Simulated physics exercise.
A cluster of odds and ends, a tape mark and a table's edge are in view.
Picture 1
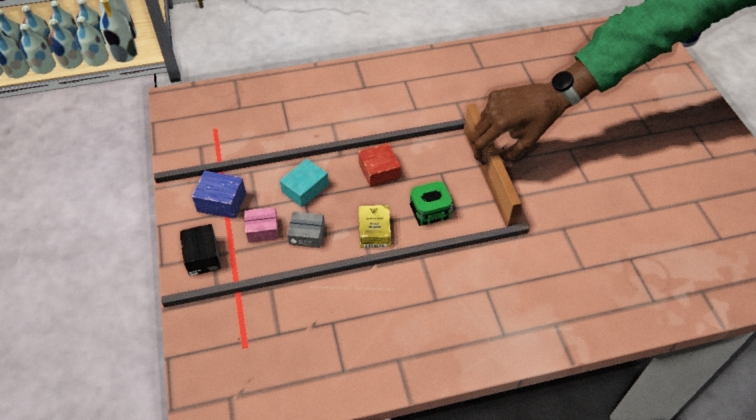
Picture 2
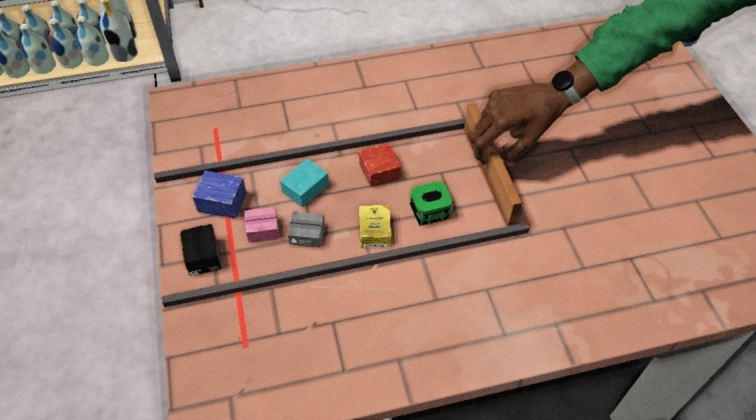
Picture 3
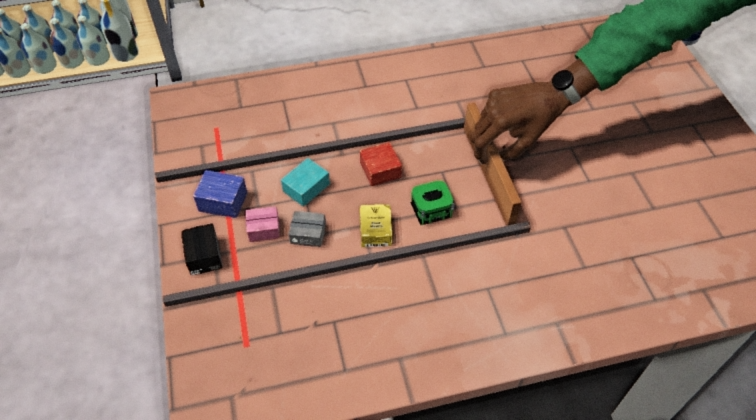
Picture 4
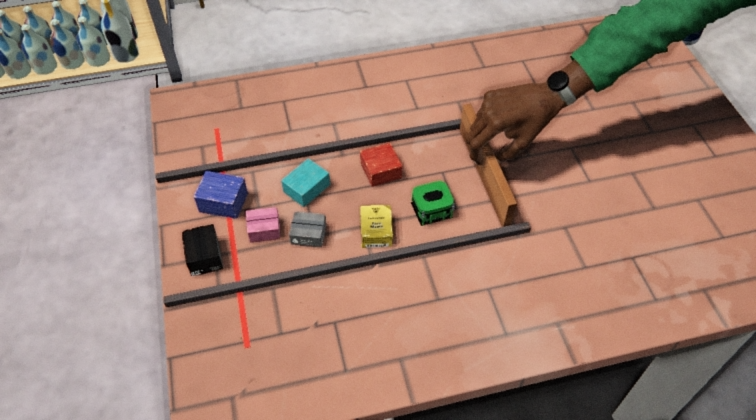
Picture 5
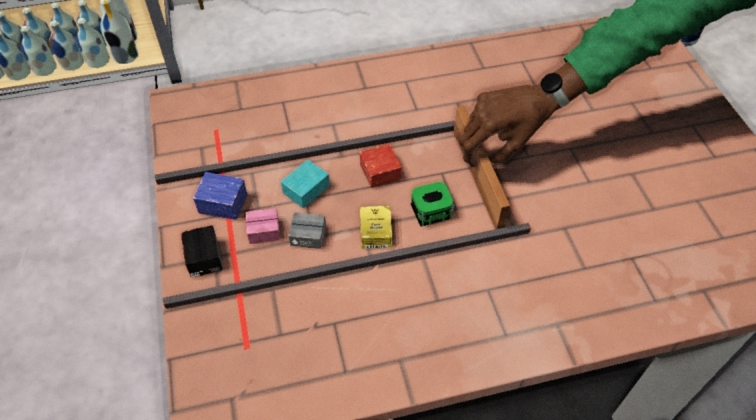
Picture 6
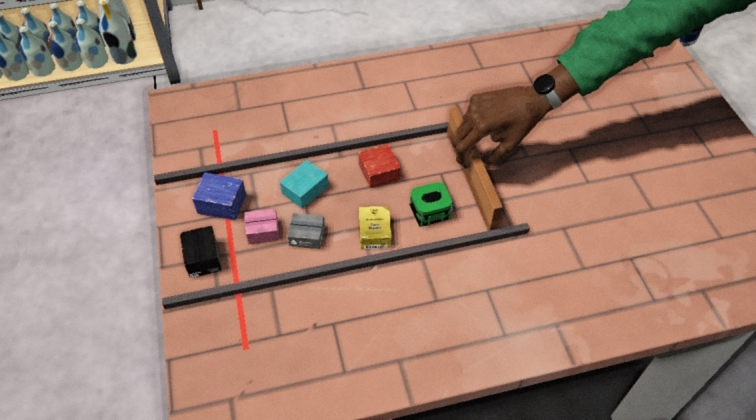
At first, a hand in a green sleeve holds a wooden board upright at the right end of two dark rails, with eight small coloured objects between them. The hand then slides the board slightly left towards the green case, while the objects and red tape line stay still.
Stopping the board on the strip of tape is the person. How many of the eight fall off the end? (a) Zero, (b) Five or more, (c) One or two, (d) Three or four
d, three or four.
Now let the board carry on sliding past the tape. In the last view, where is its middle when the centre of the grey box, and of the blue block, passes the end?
Around (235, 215), then around (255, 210).
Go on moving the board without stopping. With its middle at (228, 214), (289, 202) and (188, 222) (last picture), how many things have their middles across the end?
The counts would come out as 4, 0 and 6.
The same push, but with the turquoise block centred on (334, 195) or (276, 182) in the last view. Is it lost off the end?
Result for the turquoise block: Place one, it remains there; place two, it remains there.
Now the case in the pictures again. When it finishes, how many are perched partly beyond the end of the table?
It's 1.
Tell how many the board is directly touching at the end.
In total, 2.
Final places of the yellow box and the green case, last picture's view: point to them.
Near (180, 269) and (212, 247).
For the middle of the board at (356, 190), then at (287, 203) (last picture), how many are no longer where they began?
Counts: 6 and 8.
A little later, none off yet; black box at rest near (201, 252); blue block at rest near (220, 196); pink box at rest near (262, 226).
Next, none off yet; black box moving near (196, 253); blue block at rest near (220, 196); pink box shifted about its own width near (227, 229).
Later still, none off yet; black box shifted about its own width near (158, 265); blue block shifted about its own width near (171, 198); pink box shifted well along near (167, 231).
When it is over, the number that fall off is three or four; down, grey box, pink box, blue block and black box.
